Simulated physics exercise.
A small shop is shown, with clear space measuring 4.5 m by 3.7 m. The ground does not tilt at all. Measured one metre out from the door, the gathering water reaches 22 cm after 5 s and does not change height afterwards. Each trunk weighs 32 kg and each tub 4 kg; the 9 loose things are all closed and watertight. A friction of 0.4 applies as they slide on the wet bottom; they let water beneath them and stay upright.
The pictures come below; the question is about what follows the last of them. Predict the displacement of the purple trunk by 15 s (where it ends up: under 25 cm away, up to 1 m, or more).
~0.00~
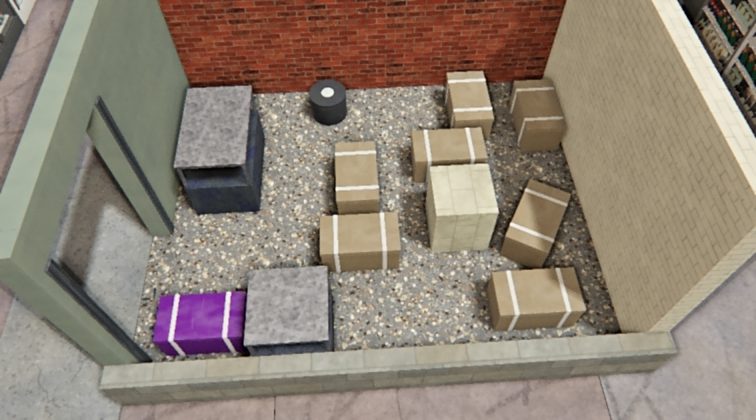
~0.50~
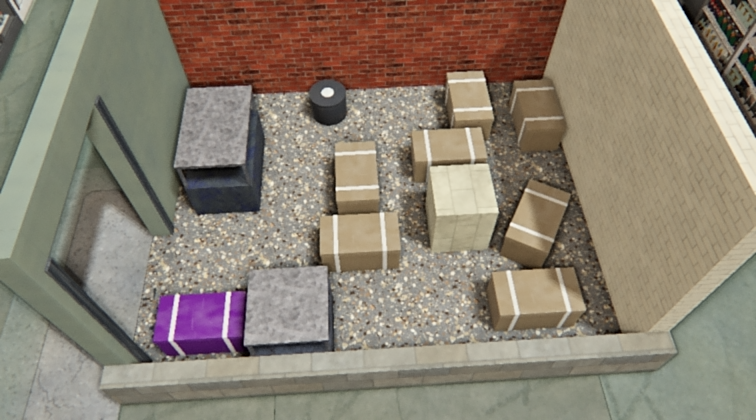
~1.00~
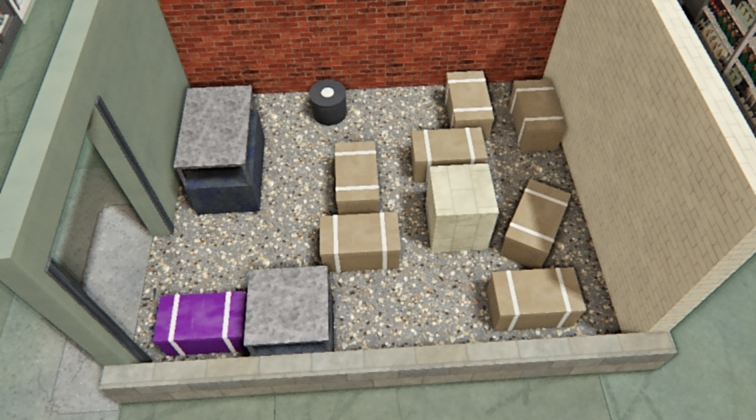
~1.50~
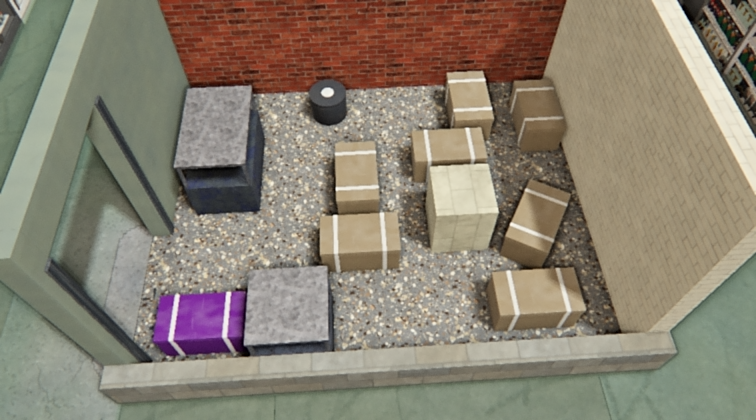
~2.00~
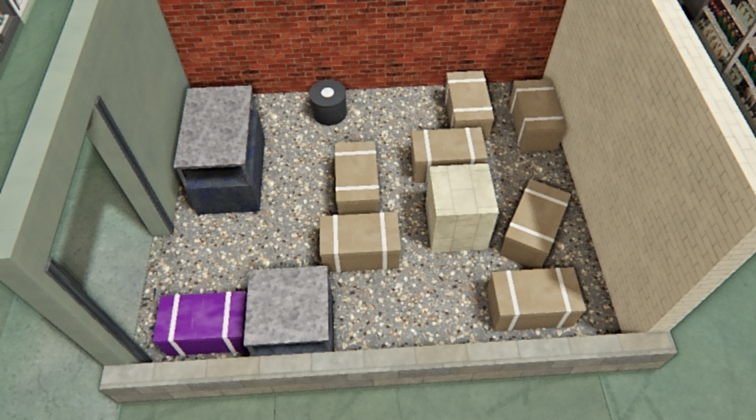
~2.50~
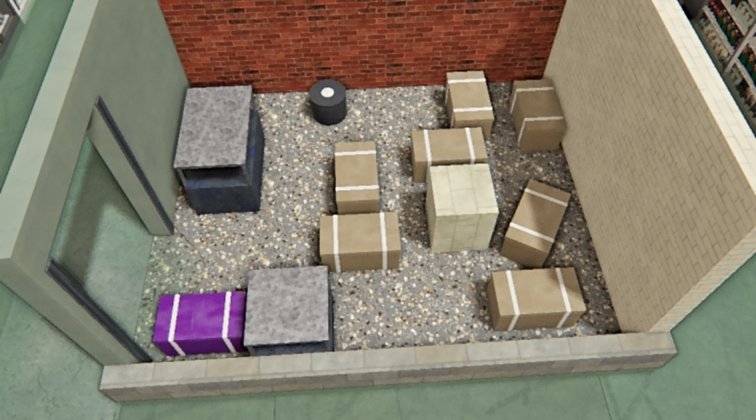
Result: A long trip.
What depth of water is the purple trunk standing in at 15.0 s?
About 11 cm.
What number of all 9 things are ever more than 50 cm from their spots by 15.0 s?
All told, that gives 5.
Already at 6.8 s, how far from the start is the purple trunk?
20 cm, give or take.
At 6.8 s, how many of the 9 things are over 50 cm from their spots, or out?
By then the count is 0.
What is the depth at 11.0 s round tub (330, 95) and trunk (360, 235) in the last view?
Depths: Near 6 cm, then near 9 cm.
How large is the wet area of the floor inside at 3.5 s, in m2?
About 1.5 m2.
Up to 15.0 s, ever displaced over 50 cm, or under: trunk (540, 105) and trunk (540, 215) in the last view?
Well, one by one it's not bigger, then not bigger.
After 3.5 s the purple trunk is near (200, 316), 0.0 m from its start, aground; 0 afloat.
After 6.8 s the purple trunk is near (211, 299), 0.2 m from its start, afloat; 2 afloat.
After 11.0 s the purple trunk is near (391, 109), 3.1 m from its start, afloat; 9 afloat.
After 15.0 s the purple trunk is near (303, 117), 2.6 m from its start, afloat; 9 afloat.
